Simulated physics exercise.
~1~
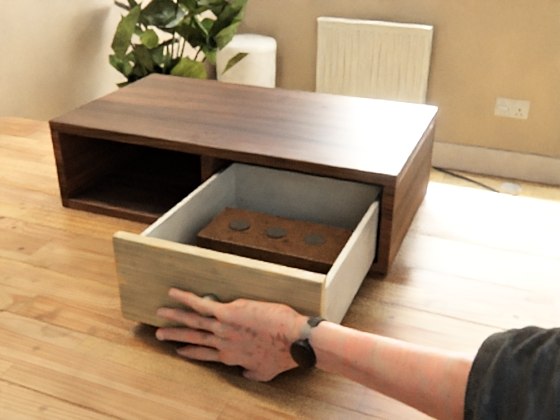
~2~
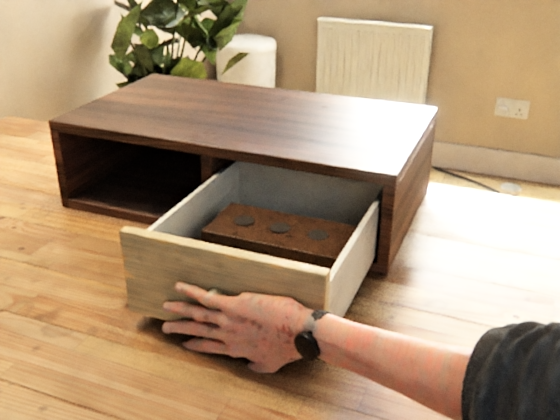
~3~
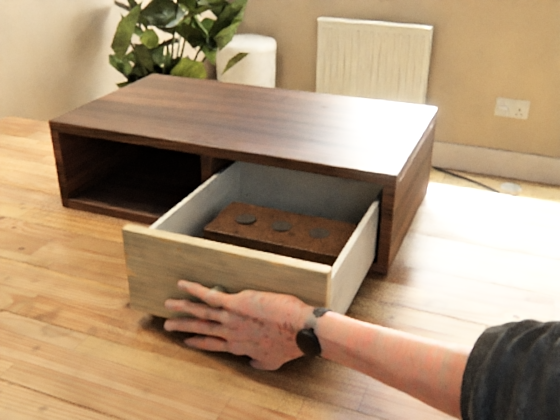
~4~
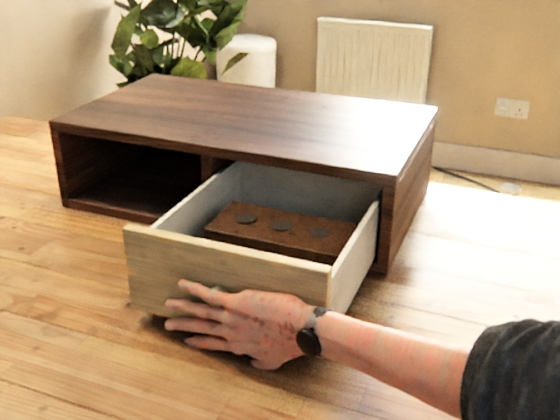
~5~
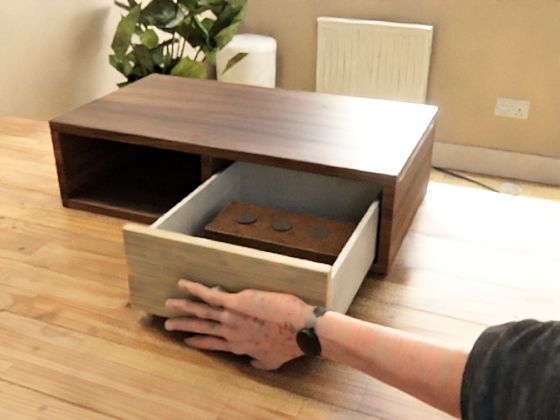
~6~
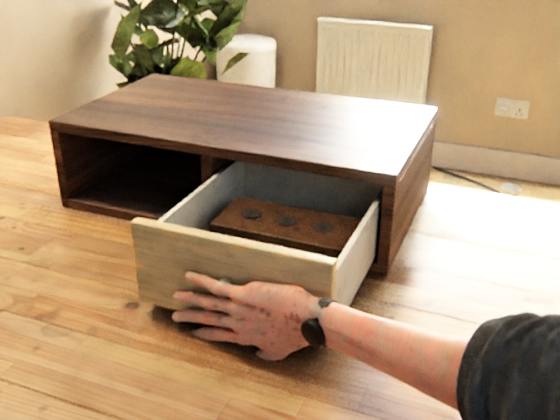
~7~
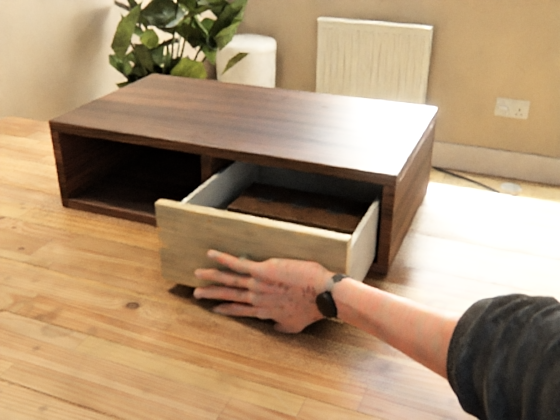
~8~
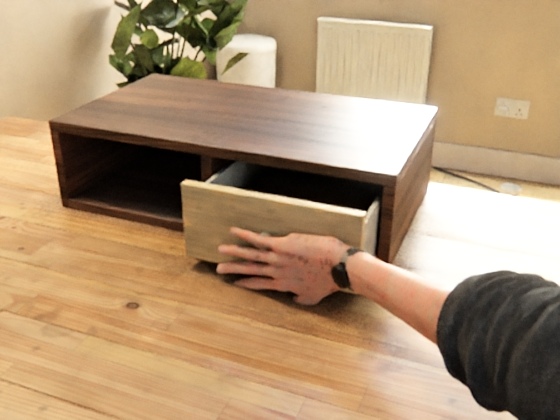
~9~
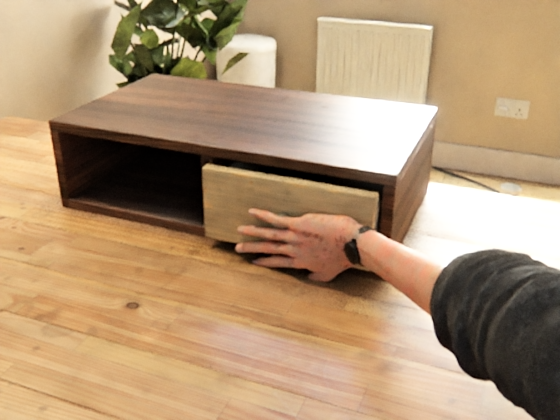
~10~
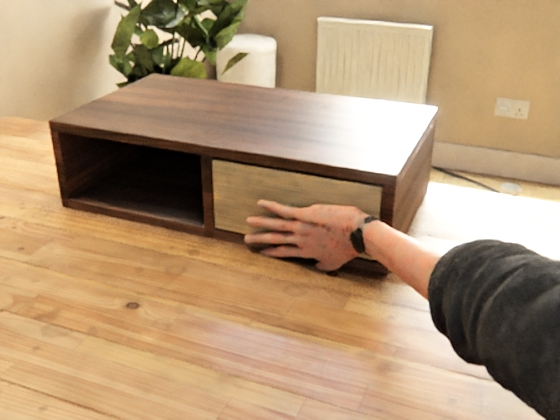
On a wooden table in a bright room, a hand rested against the open drawer of a dark wooden unit with a brown block inside, paused briefly, then pushed the drawer steadily back until it shut flush, hiding the block.
